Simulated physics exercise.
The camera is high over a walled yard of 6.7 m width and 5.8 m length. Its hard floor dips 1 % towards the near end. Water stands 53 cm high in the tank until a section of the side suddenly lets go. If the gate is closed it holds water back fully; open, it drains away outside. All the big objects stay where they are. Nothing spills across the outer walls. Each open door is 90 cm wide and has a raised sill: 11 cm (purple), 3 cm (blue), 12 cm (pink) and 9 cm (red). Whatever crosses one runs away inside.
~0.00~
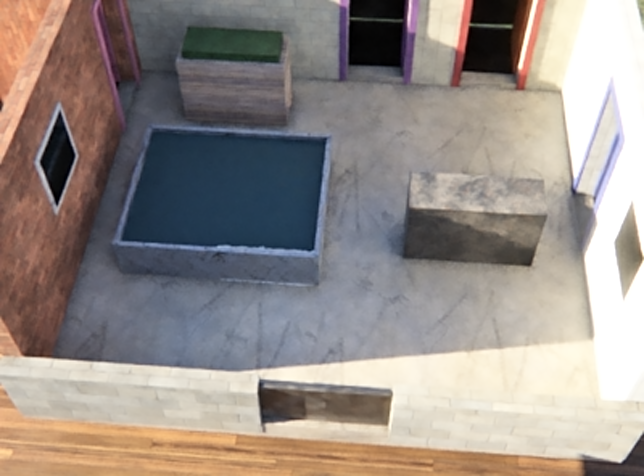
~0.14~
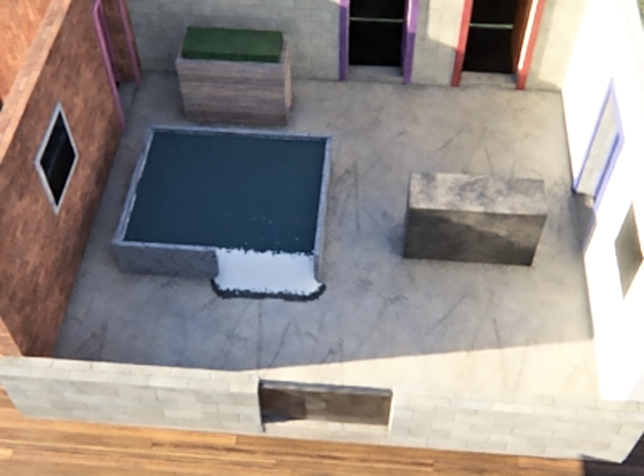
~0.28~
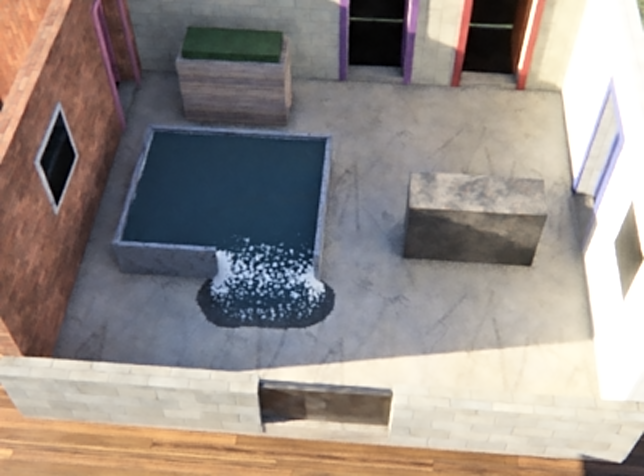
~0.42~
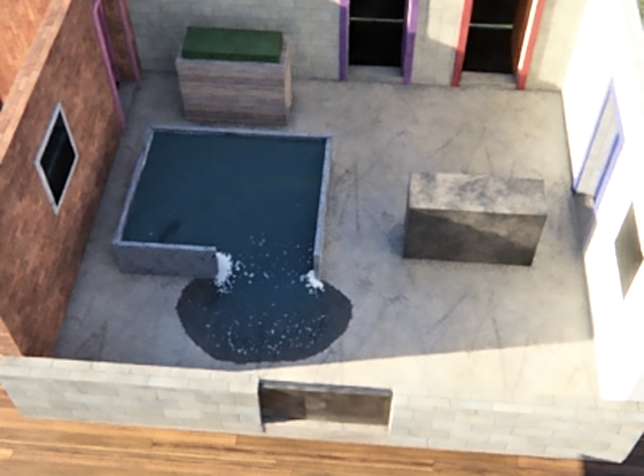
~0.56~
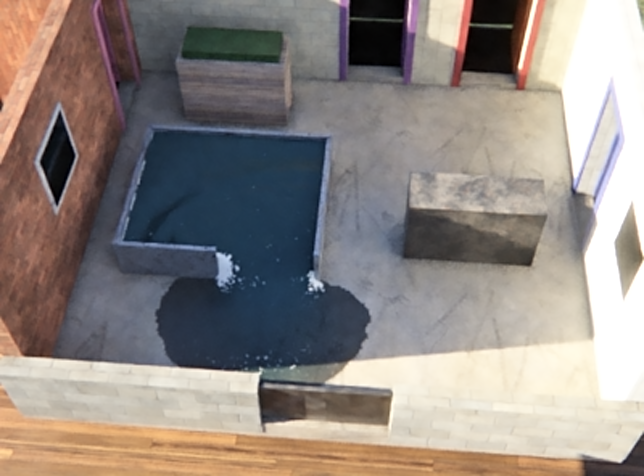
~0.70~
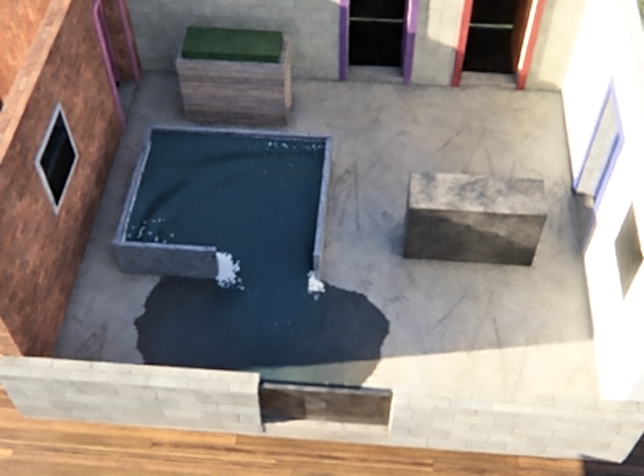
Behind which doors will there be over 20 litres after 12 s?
Door by door: At the purple door it does not reach the limit; at the blue door it exceeds the limit; at the pink door it keeps below the limit; at the red door it keeps below the limit.
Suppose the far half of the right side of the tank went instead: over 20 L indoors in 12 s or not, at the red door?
Against that limit: Red above.
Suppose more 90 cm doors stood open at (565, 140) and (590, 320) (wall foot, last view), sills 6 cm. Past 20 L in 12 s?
In that order: Not over, past it.
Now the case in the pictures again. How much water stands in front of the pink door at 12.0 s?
Some 8.0 cm.
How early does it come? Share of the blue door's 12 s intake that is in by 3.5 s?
About 0 per cent.
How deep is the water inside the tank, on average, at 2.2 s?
Some 32 cm.
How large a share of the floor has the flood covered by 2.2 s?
Near 30 per cent is wet.
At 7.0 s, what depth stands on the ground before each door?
Depths in cm: Purple 4, blue 7, pink 9, red 9.
After 1.4 s water covers 15 % of the floor and is deepest (37 cm) near (252, 390); purple door not reached, blue door not reached, pink door not reached, red door not reached.
After 2.2 s water covers 30 % of the floor and is deepest (36 cm) near (267, 391); purple door not reached, blue door not reached, pink door not reached, red door not reached.
After 3.5 s water covers 45 % of the floor and is deepest (28 cm) near (572, 427); purple door not reached, blue door 3 cm at the sill, 0 L in, pink door not reached, red door not reached.
After 7.0 s water covers 80 % of the floor and is deepest (18 cm) near (603, 430); purple door 4 cm at the sill, 0 L in, blue door 7 cm at the sill, 29 L in, pink door 9 cm at the sill, 0 L in, red door 9 cm at the sill, 1 L in.
After 12.0 s water covers 95 % of the floor and is deepest (14 cm) near (295, 407); purple door 7 cm at the sill, 0 L in, blue door 6 cm at the sill, 68 L in, pink door 8 cm at the sill, 2 L in, red door 6 cm at the sill, 2 L in.
